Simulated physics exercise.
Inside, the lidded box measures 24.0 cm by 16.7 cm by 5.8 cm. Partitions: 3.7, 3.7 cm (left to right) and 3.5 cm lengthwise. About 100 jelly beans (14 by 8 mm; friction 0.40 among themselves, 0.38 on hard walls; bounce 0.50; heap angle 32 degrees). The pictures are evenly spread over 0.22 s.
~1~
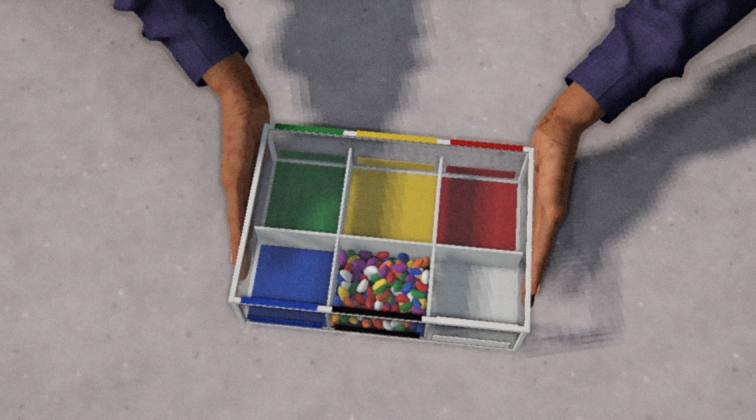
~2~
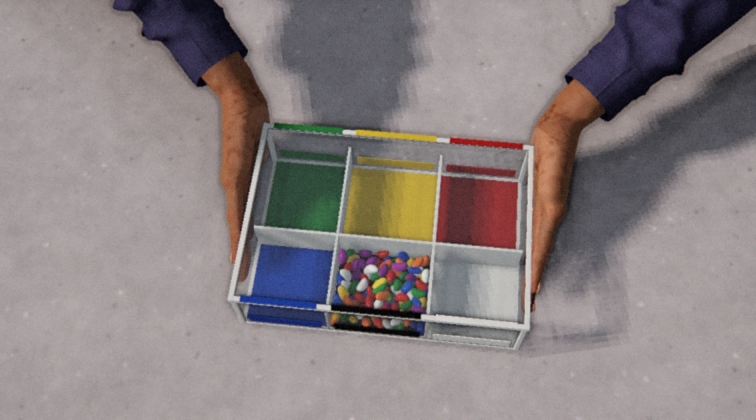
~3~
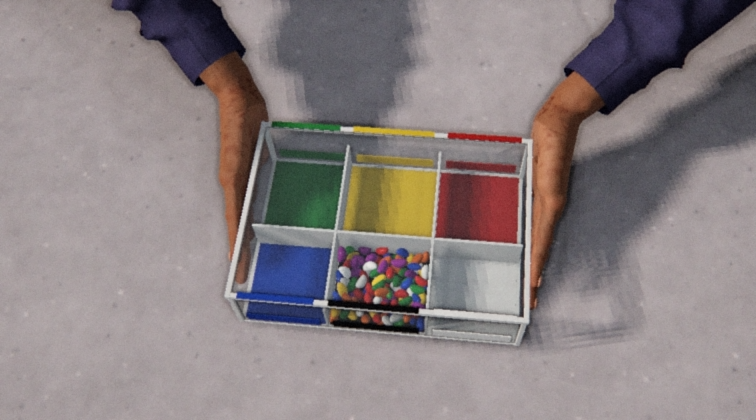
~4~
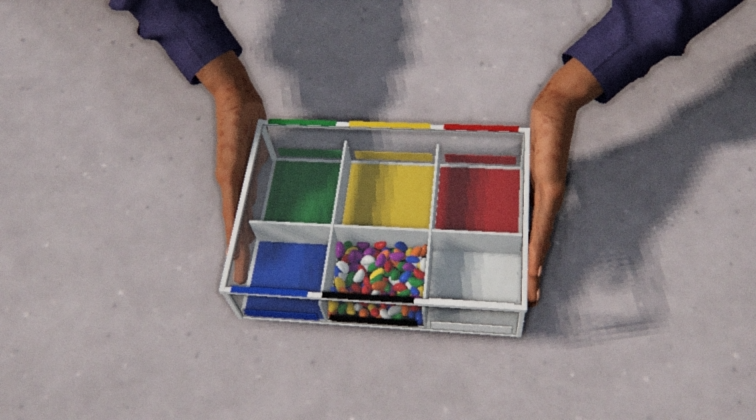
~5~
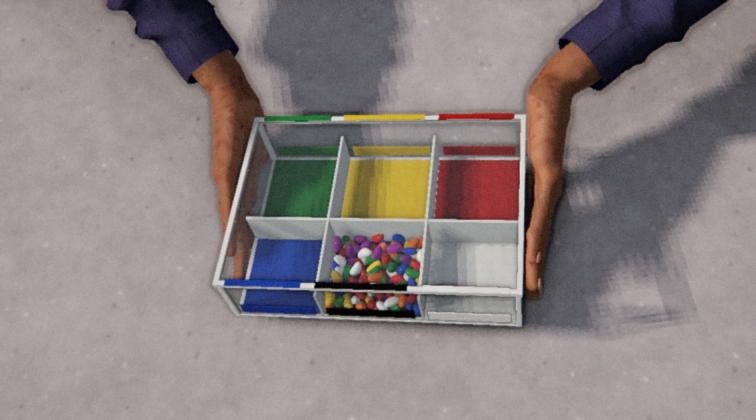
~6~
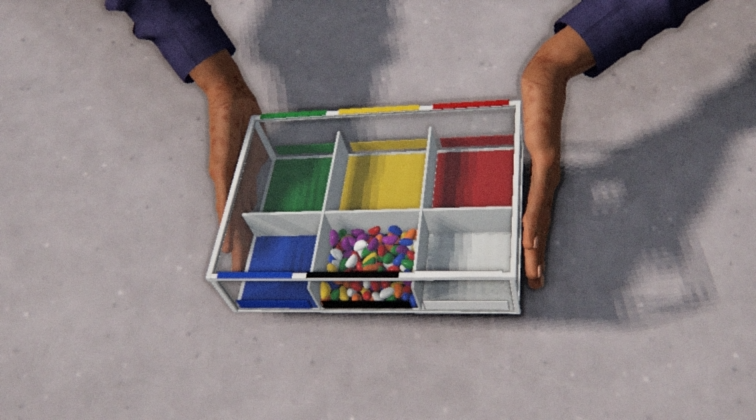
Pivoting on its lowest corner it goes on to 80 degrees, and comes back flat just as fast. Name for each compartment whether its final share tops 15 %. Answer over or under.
Red under, blue under, green over, yellow under, white under, black over.
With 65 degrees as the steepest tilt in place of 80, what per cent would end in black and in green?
Then: Black 90; green 10.
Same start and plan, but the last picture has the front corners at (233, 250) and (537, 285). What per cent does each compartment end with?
Red 10, blue 0, green 0, yellow 25, white 0, black 65.
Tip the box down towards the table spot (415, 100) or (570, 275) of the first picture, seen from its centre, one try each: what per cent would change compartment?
About 40 and 25 per cent.
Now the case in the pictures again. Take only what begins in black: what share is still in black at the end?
Roughly 60 per cent.
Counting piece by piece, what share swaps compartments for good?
Some 45 per cent.
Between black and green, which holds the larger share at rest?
It is the black one.
Then, 0.73 s after the last picture, tilt 80 degrees; blue 5 %, green 5 %, black 90 %.
Then, 1.23 s after the last picture, tilt 34 degrees; blue 5 %, green 35 %, black 55 %.
Then, 1.79 s after the last picture, tilt 0 degrees; blue 5 %, green 35 %, black 55 %.
In the end, red 0 %, blue 5 %, green 35 %, yellow 0 %, white 0 %, black 55 %.
